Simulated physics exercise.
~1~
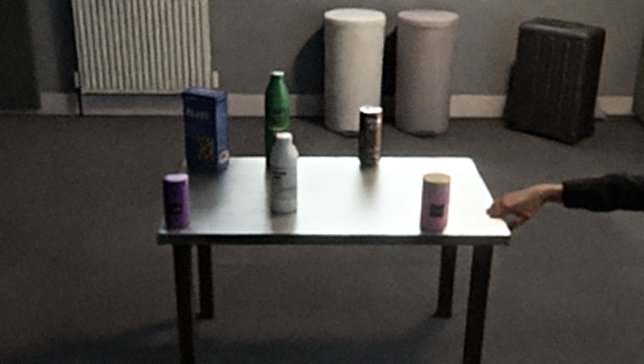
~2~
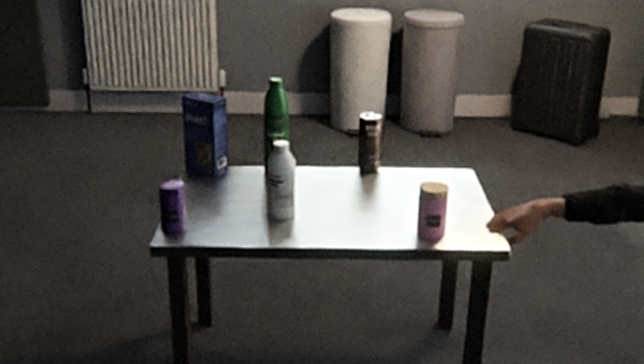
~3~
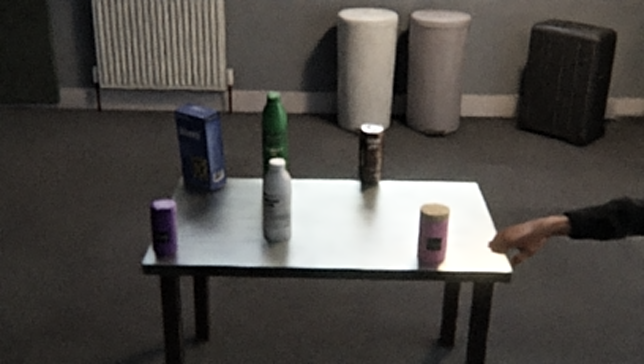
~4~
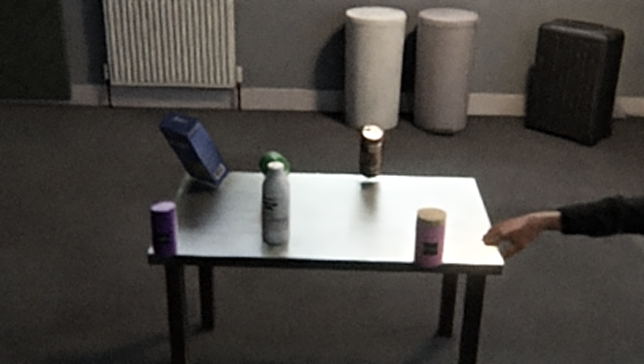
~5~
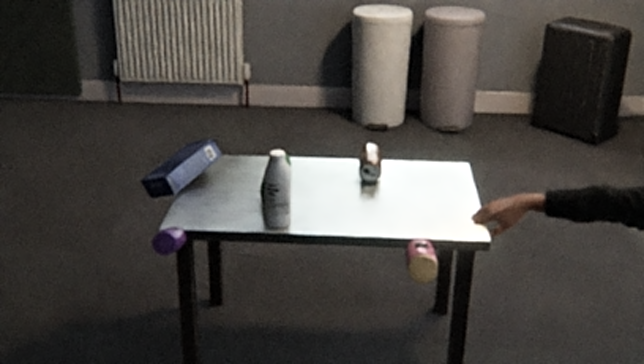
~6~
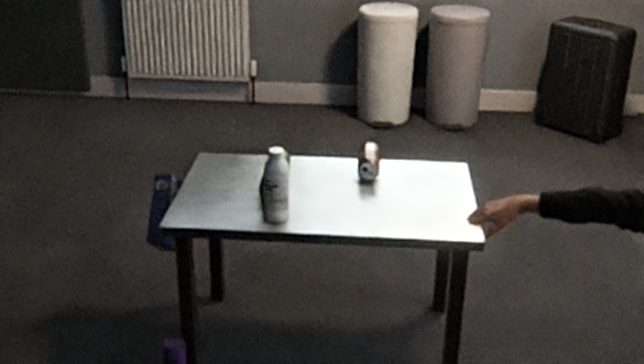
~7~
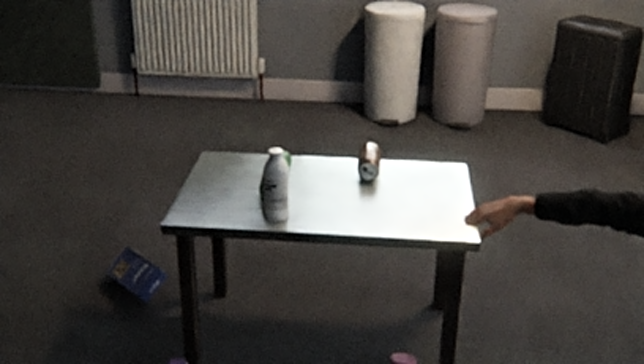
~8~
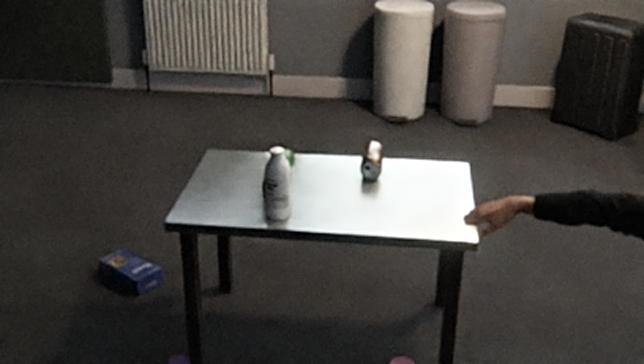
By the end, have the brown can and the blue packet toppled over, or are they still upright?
Both have toppled. The brown can lies on its side on the table, and the blue packet ends up on the floor to the left.
